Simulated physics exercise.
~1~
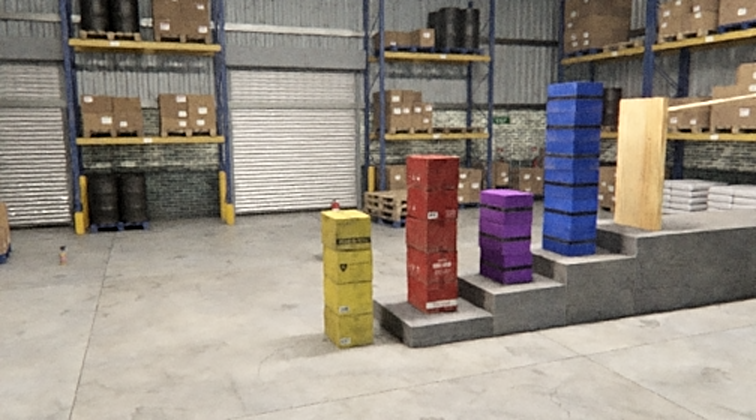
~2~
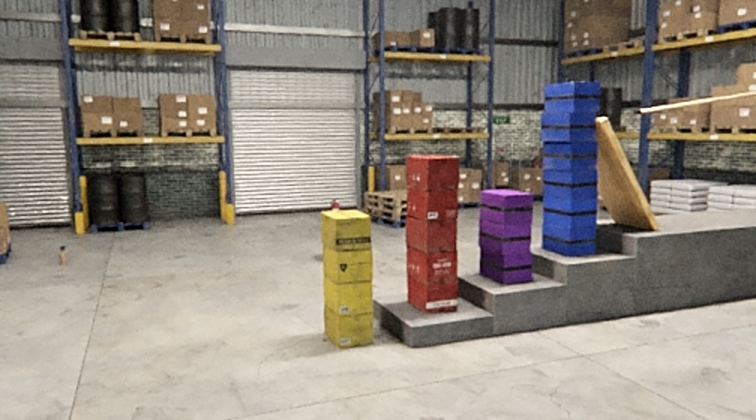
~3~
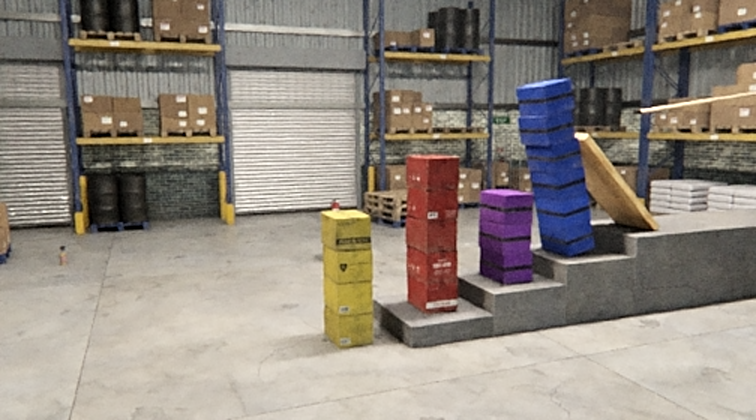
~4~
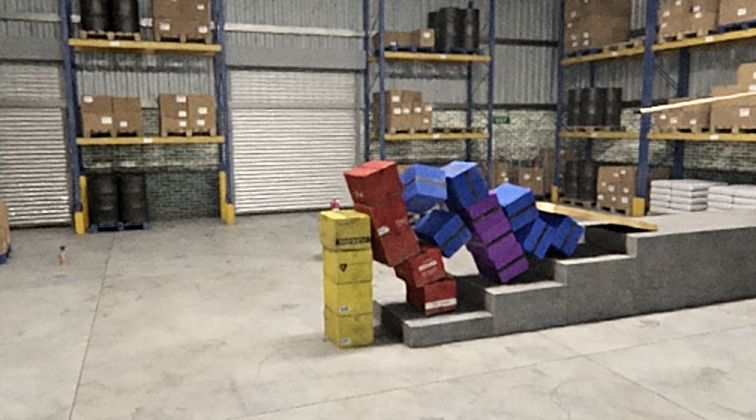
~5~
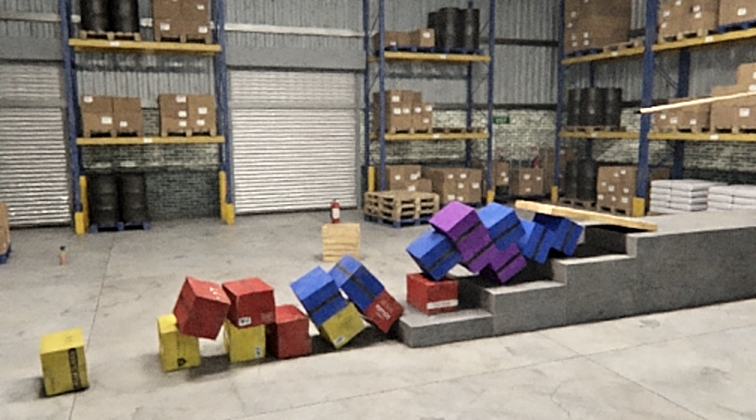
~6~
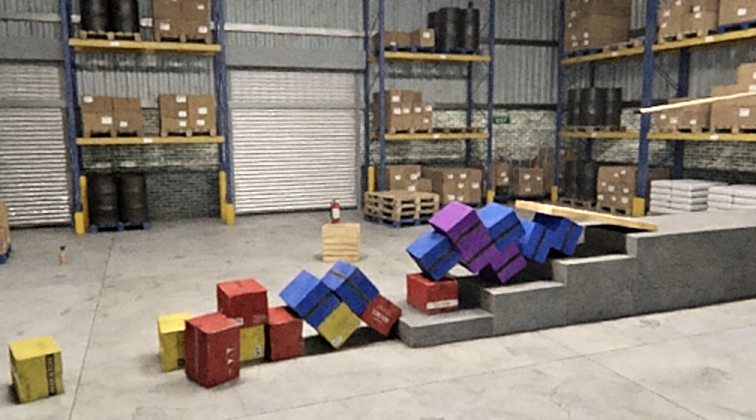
Wooden board tipping left into stacked blue cartons on warehouse steps, toppling purple, red and yellow stacks into a scattered heap.
